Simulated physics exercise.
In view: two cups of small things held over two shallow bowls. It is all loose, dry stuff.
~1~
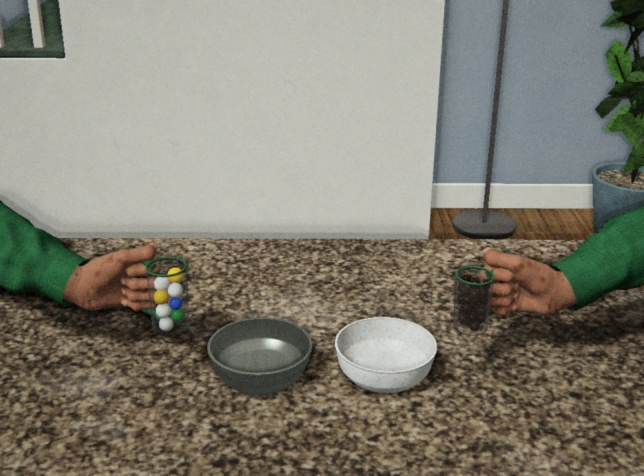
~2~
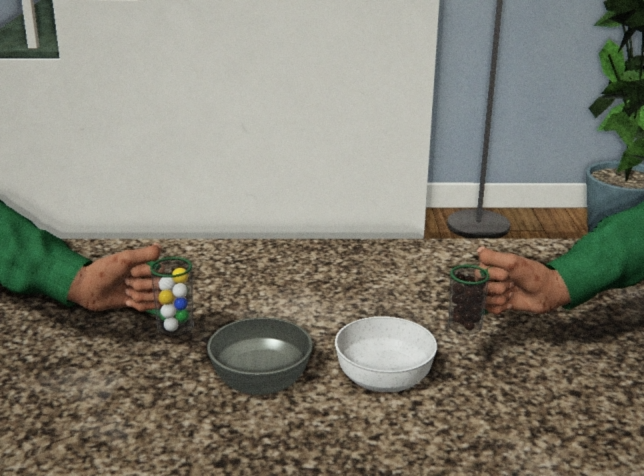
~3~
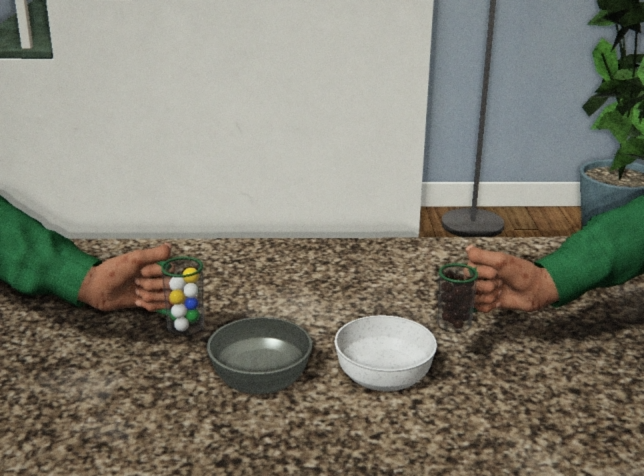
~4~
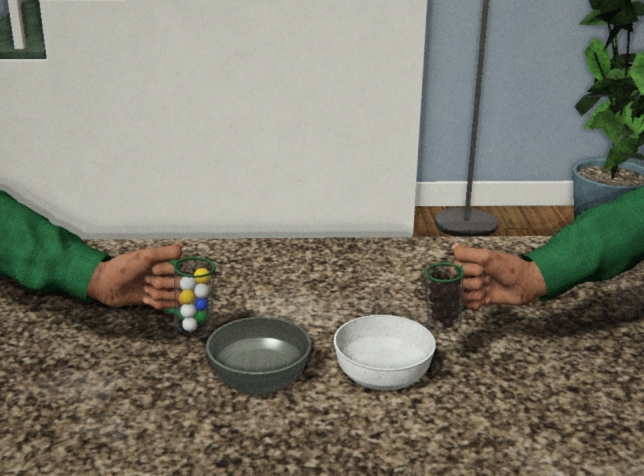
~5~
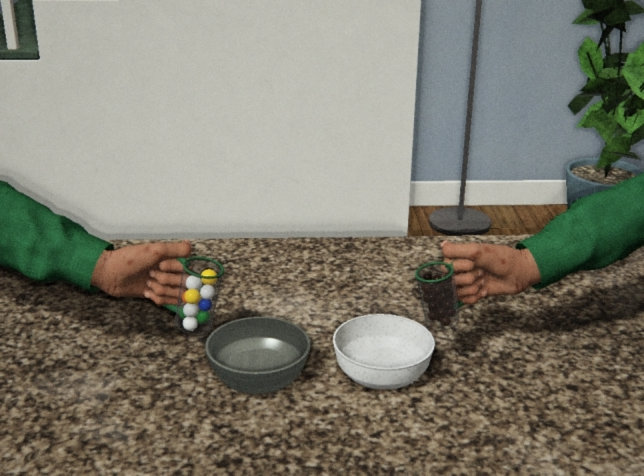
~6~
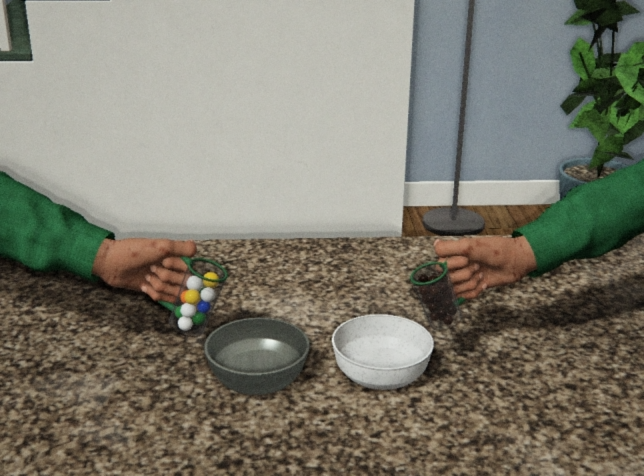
Two hands move cups of small things inward above two bowls and tilt them slightly.
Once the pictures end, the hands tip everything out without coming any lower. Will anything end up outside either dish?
The left dish holds every piece and the right dish holds every piece.
Then, 0.53 s after the last picture, left, all still in the cup; right, all still in the cup.
Then, 1.00 s after the last picture, left, most still in the cup, a small part in the dish, a small part in the air; right, about two thirds still in the cup, about a quarter in the dish, a small part in the air.
Then, 1.40 s after the last picture, left, all in the dish; right, all in the dish.
At rest, left, all in the dish, none outside the dish; right, all in the dish, none outside the dish.
